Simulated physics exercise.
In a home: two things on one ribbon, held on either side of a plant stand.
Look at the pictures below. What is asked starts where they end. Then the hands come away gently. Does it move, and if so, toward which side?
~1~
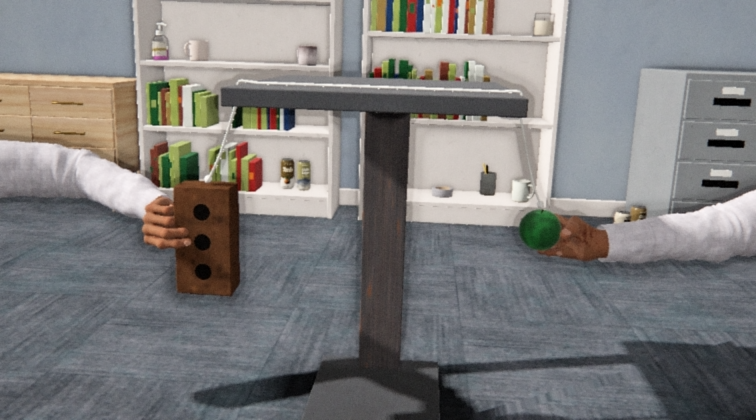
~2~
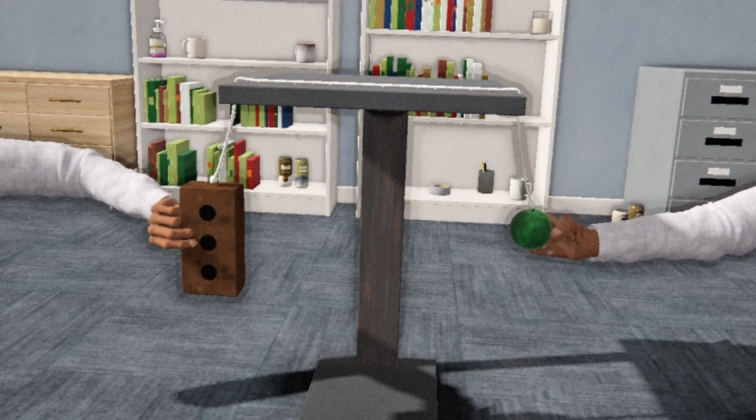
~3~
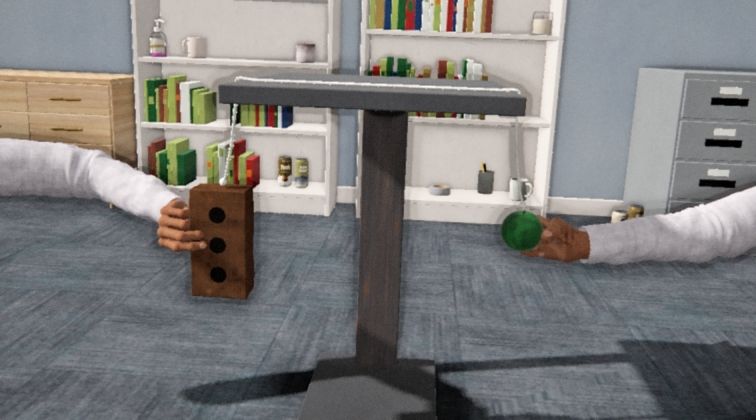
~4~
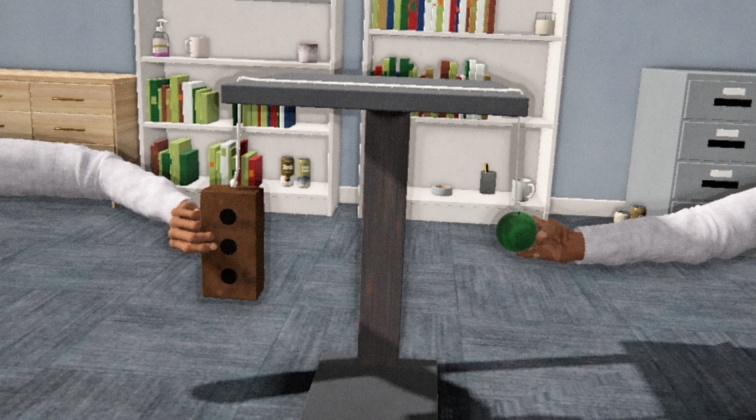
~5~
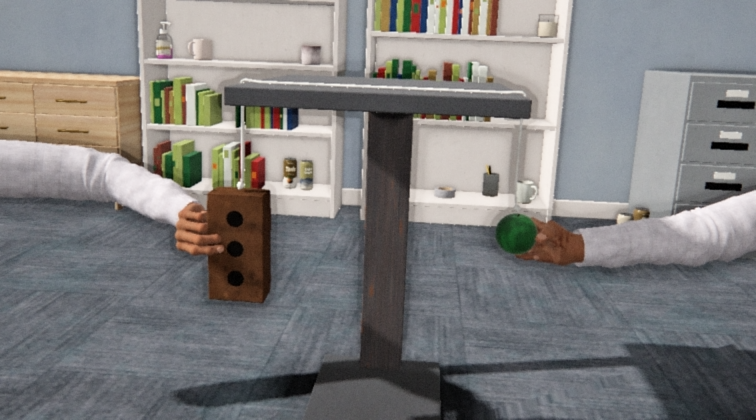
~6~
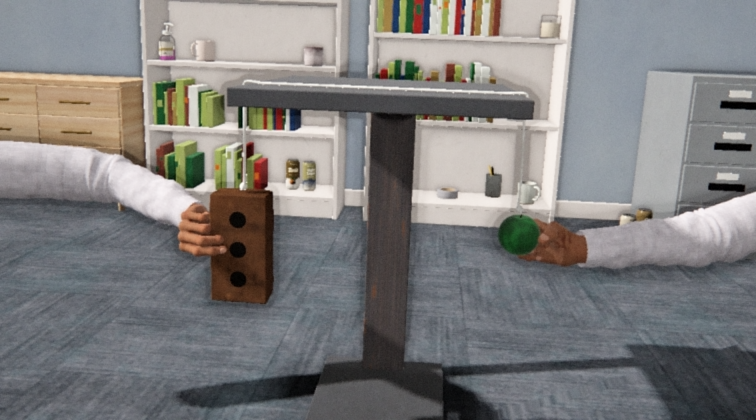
Looks like it will give way on the left.
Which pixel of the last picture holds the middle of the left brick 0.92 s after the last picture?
I'd put it close to (264, 402).
Then, 0.44 s after the last picture, left brick lower near (247, 332); right apple pulled up onto the top.
Then, 0.92 s after the last picture, left brick down on the floor near (264, 401); right apple higher near (139, 150).
Then, 1.38 s after the last picture, left brick down on the floor near (261, 401); right apple down on the floor.
At rest, left brick down on the floor near (262, 402); right apple down on the floor. The ribbon sinks on the left side.
